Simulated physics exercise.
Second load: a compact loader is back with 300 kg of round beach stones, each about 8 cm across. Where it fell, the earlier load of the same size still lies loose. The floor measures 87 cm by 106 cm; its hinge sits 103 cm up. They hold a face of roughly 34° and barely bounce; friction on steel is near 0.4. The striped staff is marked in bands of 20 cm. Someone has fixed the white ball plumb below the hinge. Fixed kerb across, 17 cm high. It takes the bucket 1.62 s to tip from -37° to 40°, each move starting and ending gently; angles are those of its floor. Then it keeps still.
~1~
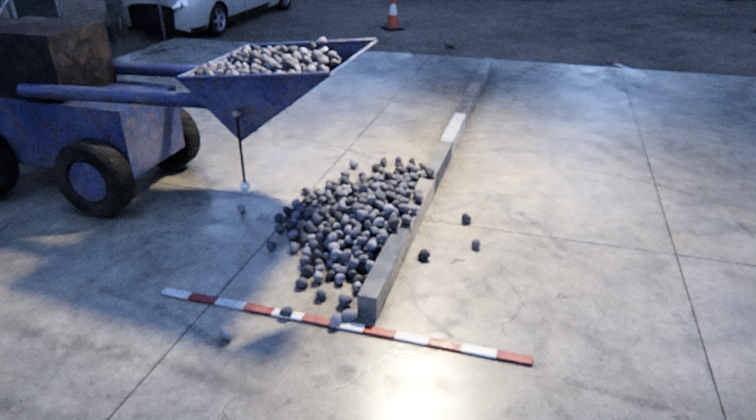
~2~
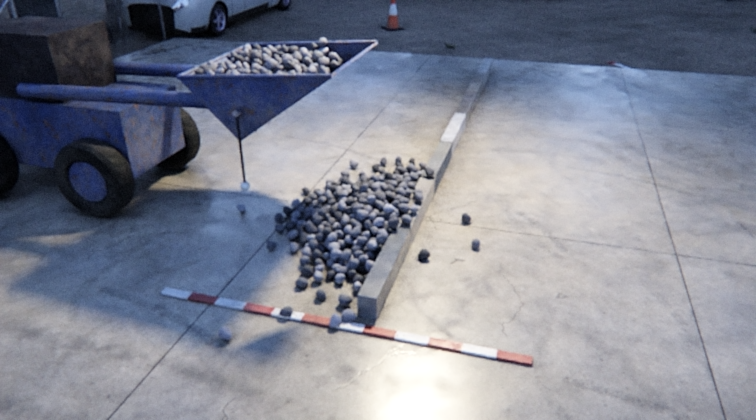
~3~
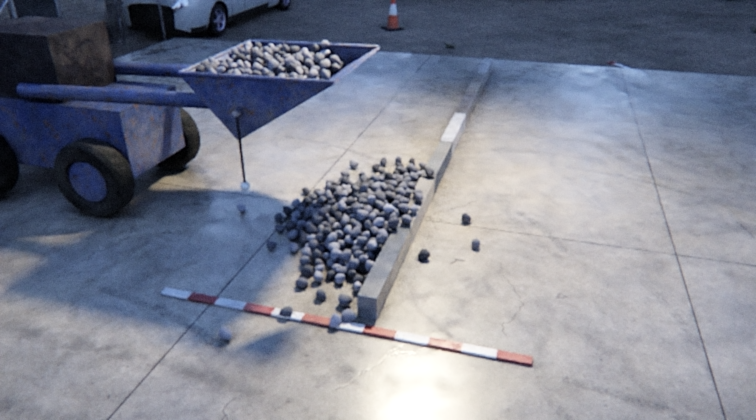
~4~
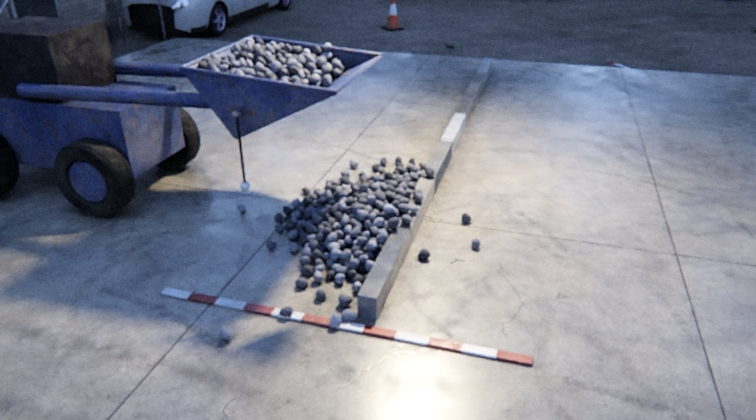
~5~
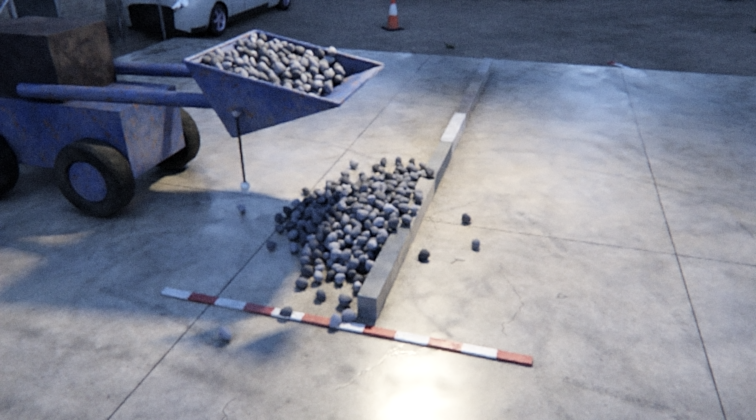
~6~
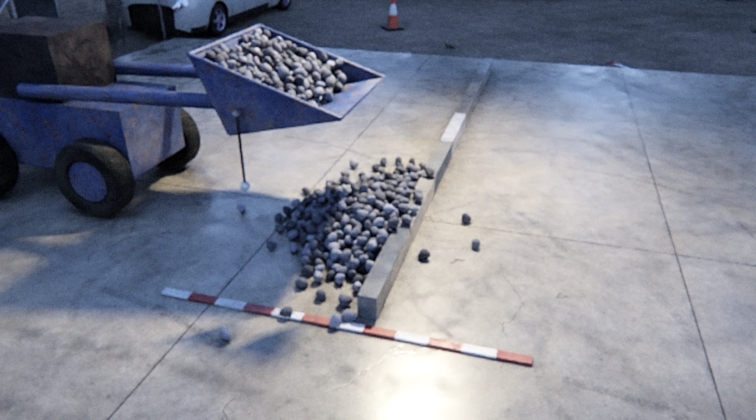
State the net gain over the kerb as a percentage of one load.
8 %.
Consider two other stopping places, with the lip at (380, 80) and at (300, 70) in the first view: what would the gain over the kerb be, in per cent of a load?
I'd expect near 60 per cent first and near 0 per cent next.
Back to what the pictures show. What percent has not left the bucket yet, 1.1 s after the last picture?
About 30 percent is still in there.
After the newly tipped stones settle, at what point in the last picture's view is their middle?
The centre sits about (363, 202).
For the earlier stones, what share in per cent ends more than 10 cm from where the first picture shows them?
Close to 15 in a hundred of them.
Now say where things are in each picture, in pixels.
In the first frame, the bucket is at -37°, its lip at (330, 74); the top of the load is at (307, 54). The earlier load is highest near (387, 196), 24 cm above ground level, 99 % on this side of the kerb, 1 % over the kerb.
In the second frame, lip at (331, 77), floor tilted -36°, highest stones at (304, 54).
In the third frame, the bucket is at -32°, its lip at (334, 83); the top of the load is at (267, 53).
In the fourth frame, the bucket is at -27°, its lip at (337, 93); the top of the load is at (260, 48).
In the fifth frame, the bucket is at -21°, its lip at (339, 105); the top of the load is at (253, 45).
In the sixth frame, lip at (341, 119), floor tilted -13°, highest stones at (254, 40).
Then, 0.6 s after the last picture the floor is at 28°; in per cent of one load, 98 in the bucket, 102 on this side of the kerb, 1 over the kerb; the foremost stones are at (432, 212).
Then, 1.1 s after the last picture the floor is at 40°; in per cent of one load, 28 in the bucket, 170 on this side of the kerb, 1 over the kerb; the foremost stones are at (430, 219).
Then, 1.5 s after the last picture the floor is at 40°; in per cent of one load, 0 in the bucket, 194 on this side of the kerb, 6 over the kerb; the foremost stones are at (468, 232).
Then, 4.1 s after the last picture the floor is at 40°; in per cent of one load, 0 in the bucket, 192 on this side of the kerb, 8 over the kerb; the foremost stones are at (496, 250). Net gain over the kerb, 8.
